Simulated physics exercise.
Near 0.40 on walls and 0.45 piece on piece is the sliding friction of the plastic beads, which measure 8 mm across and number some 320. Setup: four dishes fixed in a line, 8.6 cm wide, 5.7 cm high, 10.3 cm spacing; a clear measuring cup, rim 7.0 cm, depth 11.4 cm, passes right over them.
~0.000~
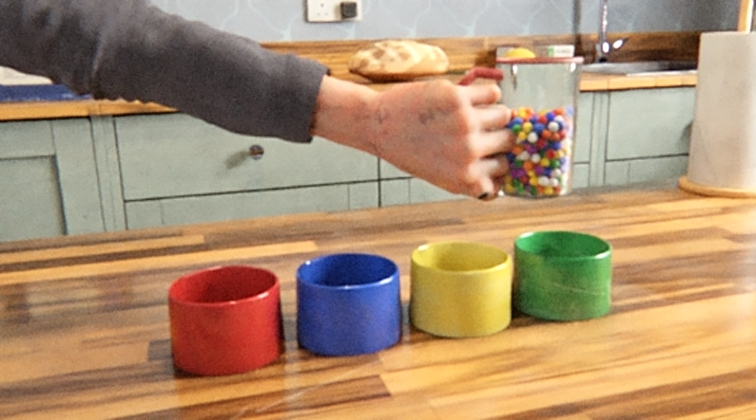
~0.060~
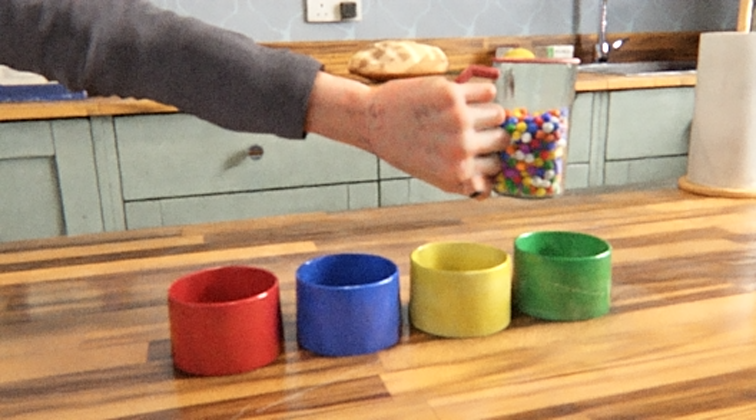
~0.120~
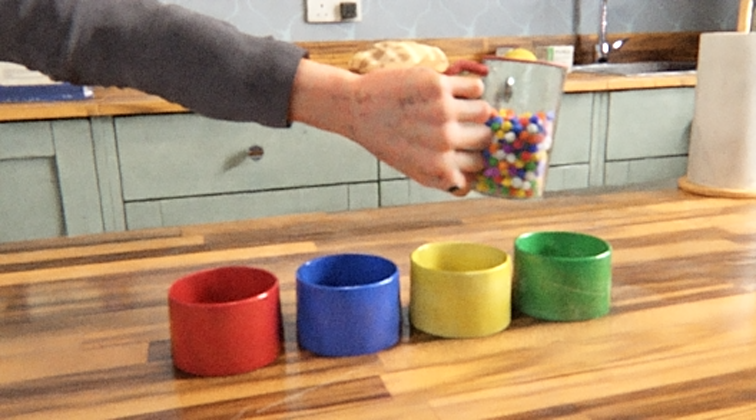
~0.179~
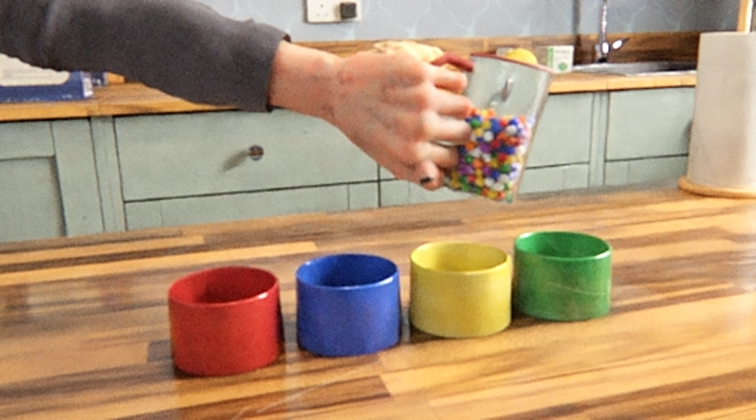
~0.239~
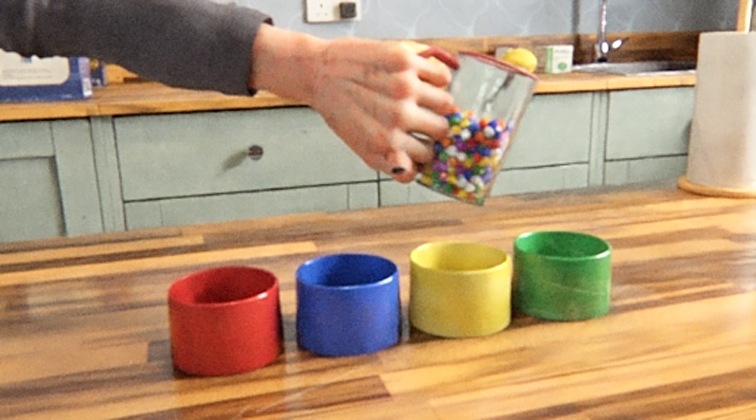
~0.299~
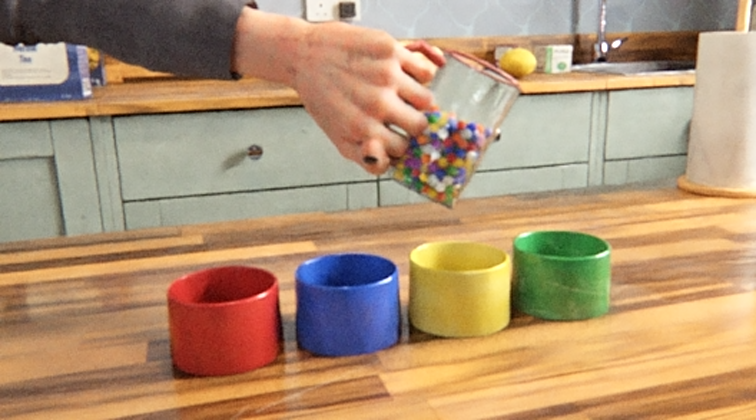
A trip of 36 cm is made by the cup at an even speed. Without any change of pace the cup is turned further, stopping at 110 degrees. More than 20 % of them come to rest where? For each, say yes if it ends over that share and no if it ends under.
Red dish: It should get past the one-in-five mark, blue dish: It should not get past the one-in-five mark, green dish: It should not get past the one-in-five mark, yellow dish: It should not get past the one-in-five mark, counter: It should not get past the one-in-five mark.
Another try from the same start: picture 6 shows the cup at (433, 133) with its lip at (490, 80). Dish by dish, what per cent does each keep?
The red dish keeps 100, the blue dish 0, the green dish 0 and the yellow dish 0.
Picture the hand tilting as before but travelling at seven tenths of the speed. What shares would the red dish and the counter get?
Shares - red 30, counter 10.
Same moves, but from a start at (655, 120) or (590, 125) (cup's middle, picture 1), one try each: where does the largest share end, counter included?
Blue; counter.
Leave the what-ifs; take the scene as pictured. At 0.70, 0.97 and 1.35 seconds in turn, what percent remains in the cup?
At the three moments: 100, 95 and 50 percent.
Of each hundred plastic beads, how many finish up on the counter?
Close to 0 per cent, give or take.
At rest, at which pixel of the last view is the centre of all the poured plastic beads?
Roughly (229, 321).
After 0.70 s, tilt 80 degrees; cup holds 100 %.
After 0.97 s, tilt 109 degrees; cup holds 95 %.
Then, at 1.35 s, tilt 110 degrees; cup holds 50 %, red 45 %.
At rest (2.4 s), red 100 %, blue 0 %, green 0 %, yellow 0 %, counter 0 %.
